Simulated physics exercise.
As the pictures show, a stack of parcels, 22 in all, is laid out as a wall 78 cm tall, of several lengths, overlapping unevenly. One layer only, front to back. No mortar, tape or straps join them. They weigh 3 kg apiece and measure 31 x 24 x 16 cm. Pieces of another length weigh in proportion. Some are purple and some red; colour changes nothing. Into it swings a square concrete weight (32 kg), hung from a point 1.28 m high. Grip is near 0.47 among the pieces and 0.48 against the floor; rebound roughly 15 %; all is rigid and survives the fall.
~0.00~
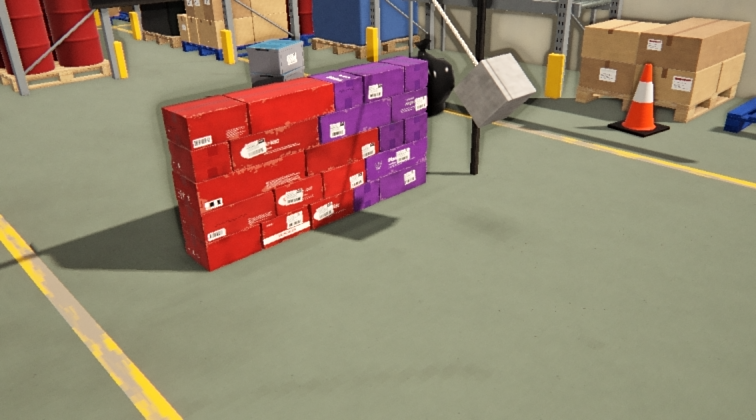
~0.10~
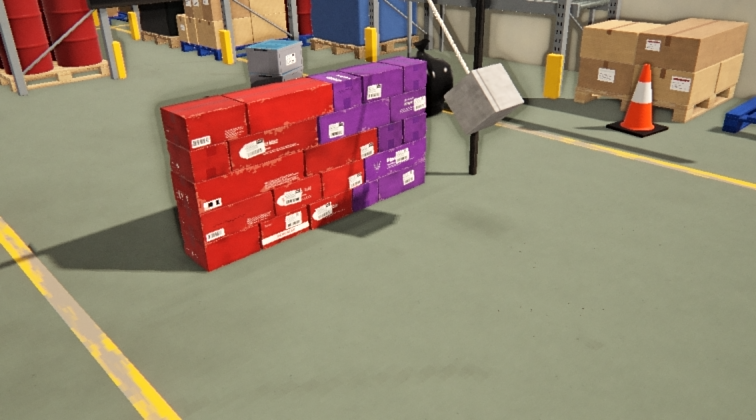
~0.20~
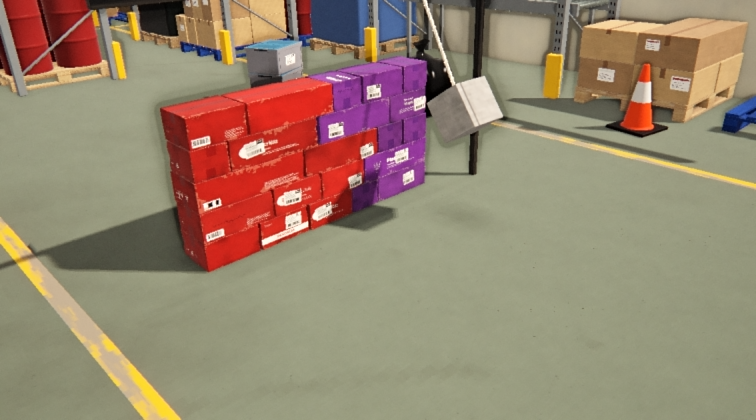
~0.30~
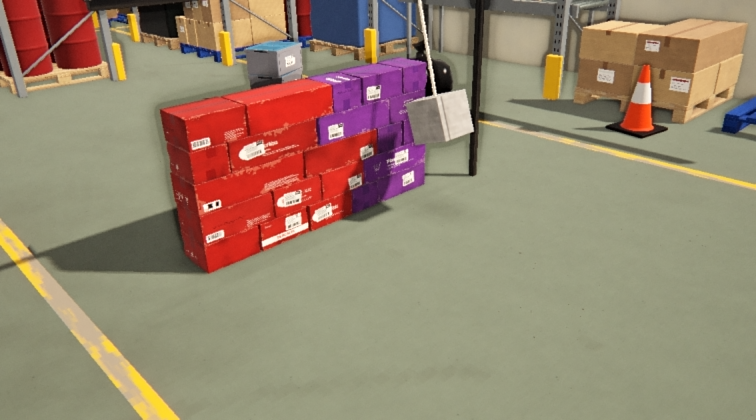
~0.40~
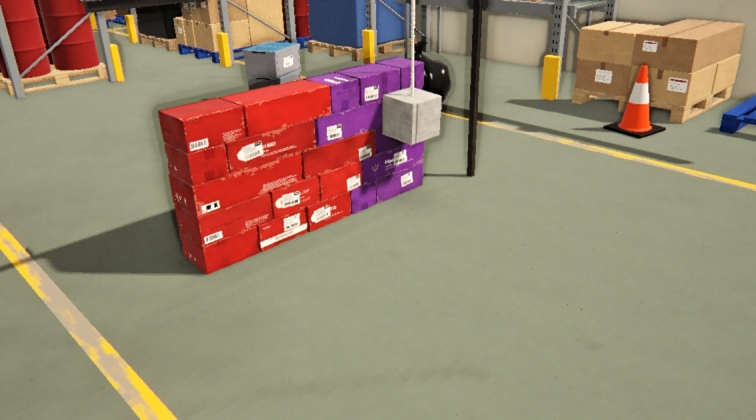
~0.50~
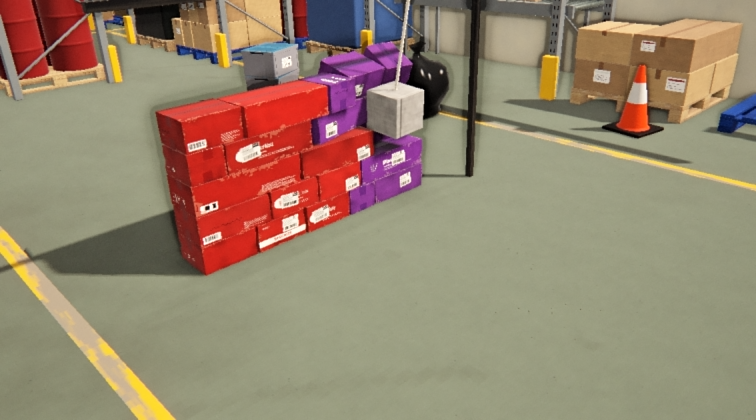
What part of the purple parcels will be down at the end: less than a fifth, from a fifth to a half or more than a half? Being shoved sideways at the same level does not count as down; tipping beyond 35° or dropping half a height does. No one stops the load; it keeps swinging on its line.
The part is over a half.
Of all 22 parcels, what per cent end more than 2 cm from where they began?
It is 35 per cent.
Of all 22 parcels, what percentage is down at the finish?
Near 35 per cent.
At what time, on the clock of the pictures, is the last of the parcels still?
Near 2.0 s.
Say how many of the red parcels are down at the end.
By colour: Red 1.
Around 0.60 s, line 18° past plumb; none of the 10 purple parcels down (0 of 22 in all colours); top purple parcel displaced 7 cm.
Around 0.80 s, line 25° past plumb; 5 of the 10 purple parcels down (5 of 22 in all colours); top purple parcel tipped 24°; top red parcel tipped 7°.
Around 1.12 s, line 12° past plumb; 7 of the 10 purple parcels down (7 of 22 in all colours); top purple parcel tipped 38°, 25 cm lower; top red parcel tipped 3°.
Around 1.48 s, line 18° before plumb; 7 of the 10 purple parcels down (8 of 22 in all colours); top purple parcel upside down; top red parcel on its side.
Finally (2.2 s), line 5° past plumb; 7 of the 10 purple parcels down (8 of 22 in all colours); top purple parcel upside down; top red parcel on its side. That is 70 per cent. Seen by the last camera, middles, top purple parcel near (193, 165), top red parcel near (230, 197).
